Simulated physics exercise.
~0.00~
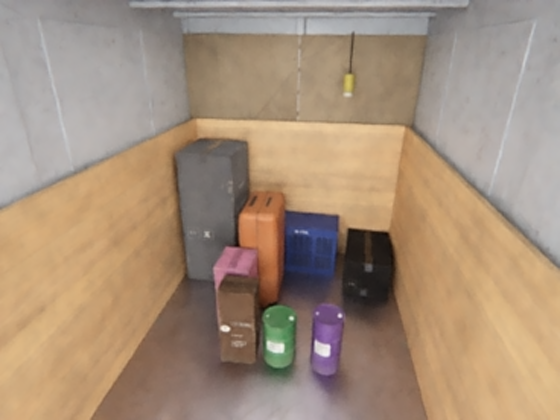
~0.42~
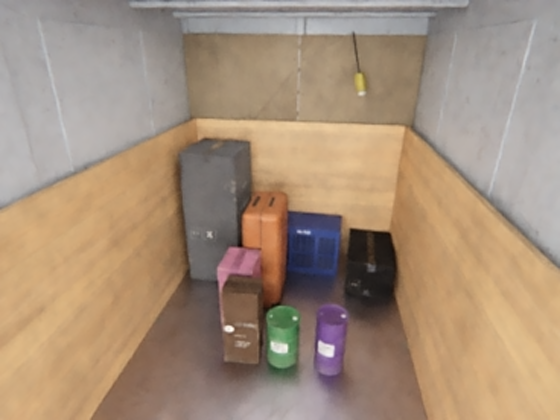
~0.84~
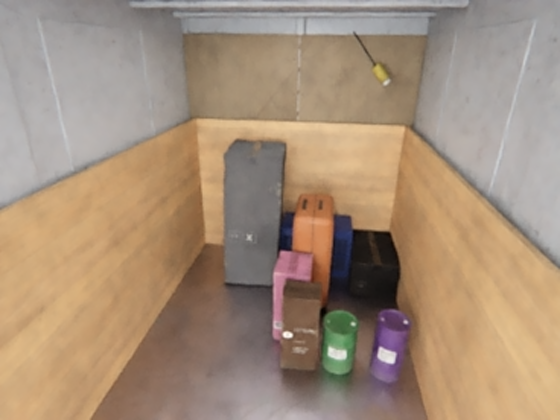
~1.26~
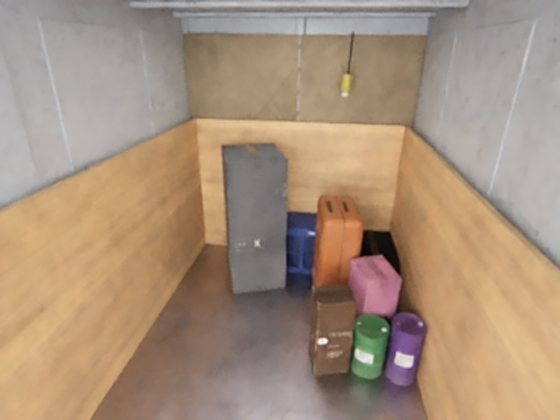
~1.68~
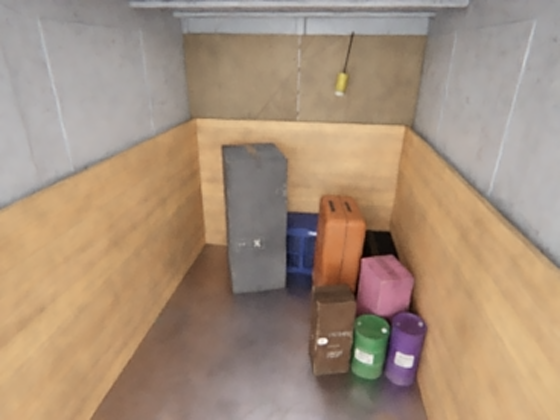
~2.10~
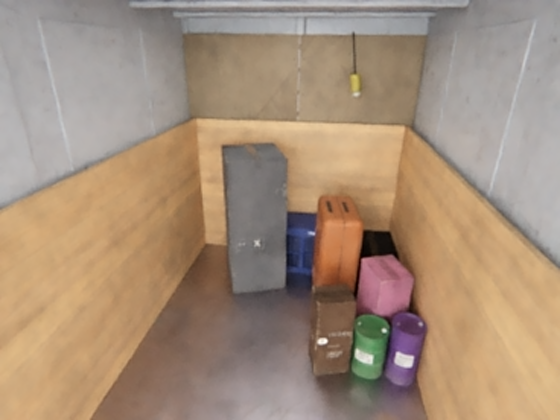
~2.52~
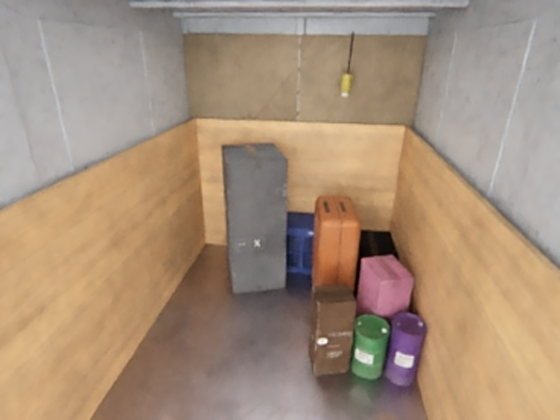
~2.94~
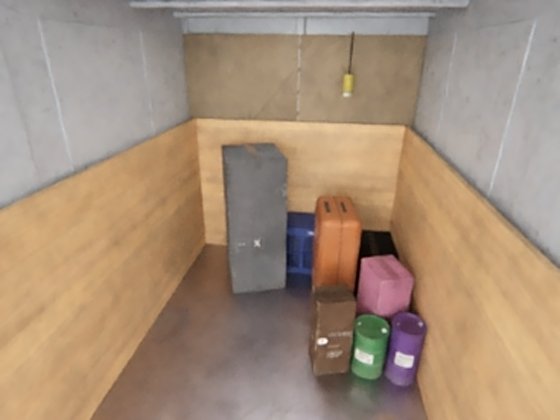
Most of the cases, boxes and canisters slide right across the van floor and stop.
